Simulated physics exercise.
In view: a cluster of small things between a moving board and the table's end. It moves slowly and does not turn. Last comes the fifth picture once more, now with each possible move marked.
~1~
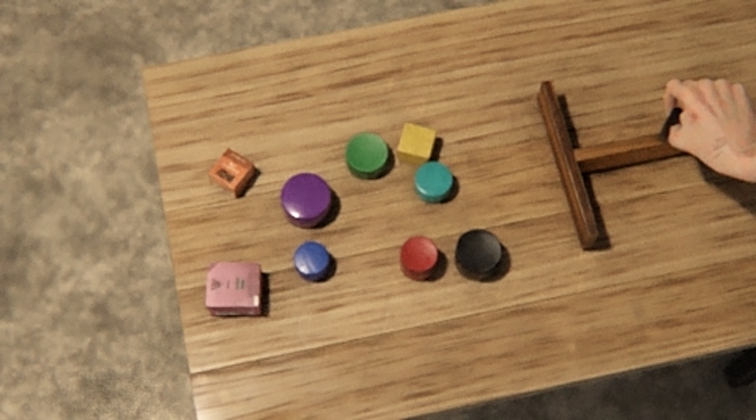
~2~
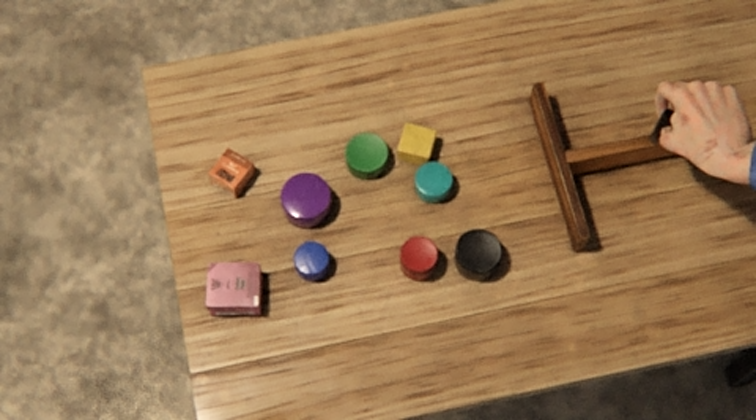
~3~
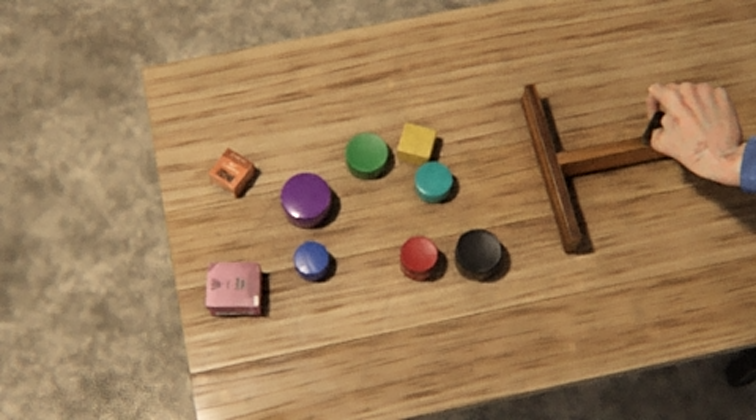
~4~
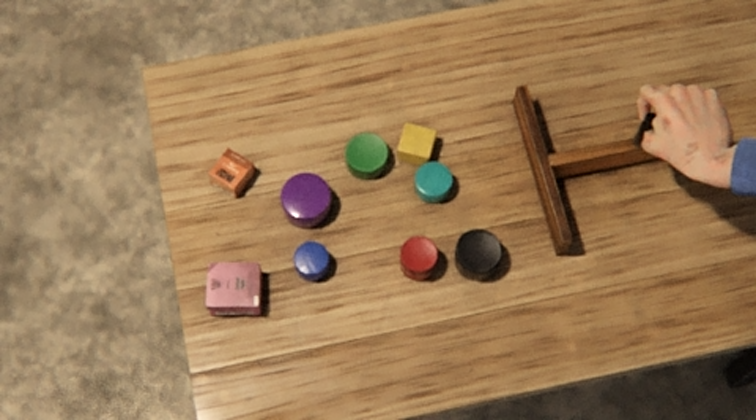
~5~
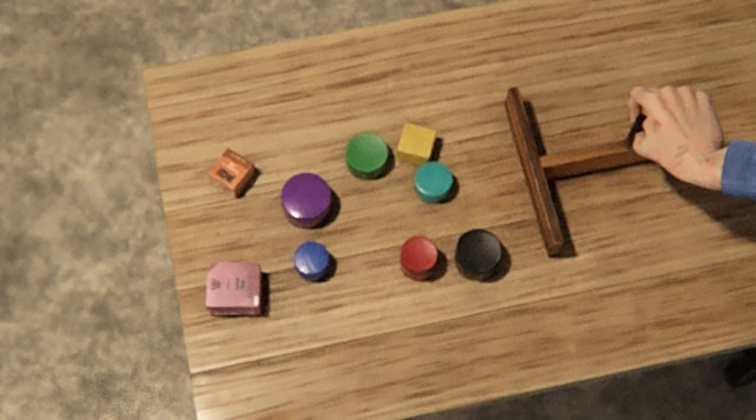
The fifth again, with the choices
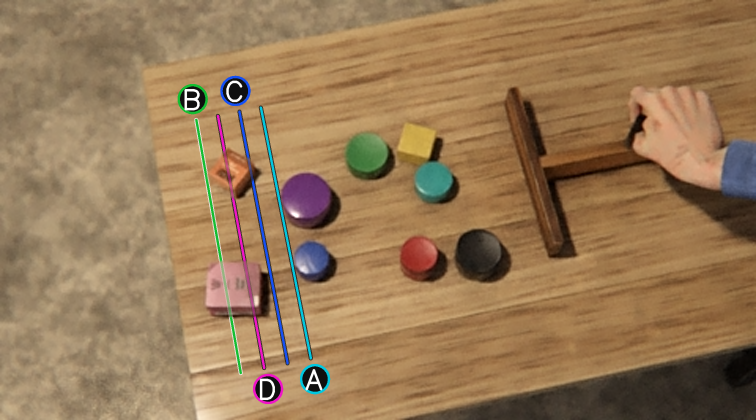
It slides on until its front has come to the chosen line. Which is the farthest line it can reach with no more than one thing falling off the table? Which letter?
Up to line D.
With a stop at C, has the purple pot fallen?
No.
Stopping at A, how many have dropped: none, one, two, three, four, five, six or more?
In all, none.
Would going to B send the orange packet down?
By then, yes.
On the marked copy, A at (285, 228); B at (218, 241); C at (262, 232); D at (240, 237).
Following D. Soon after the start, board (431, 184); black tub (418, 268); red tub (377, 260).
Later, board (324, 205); orange packet (210, 177); purple pot (258, 208).
In the end, board (241, 221); pink box (185, 301); purple pot (177, 221); none fallen.
As for the rest, A is within the limit but short; B drops four; C is within the limit but short.
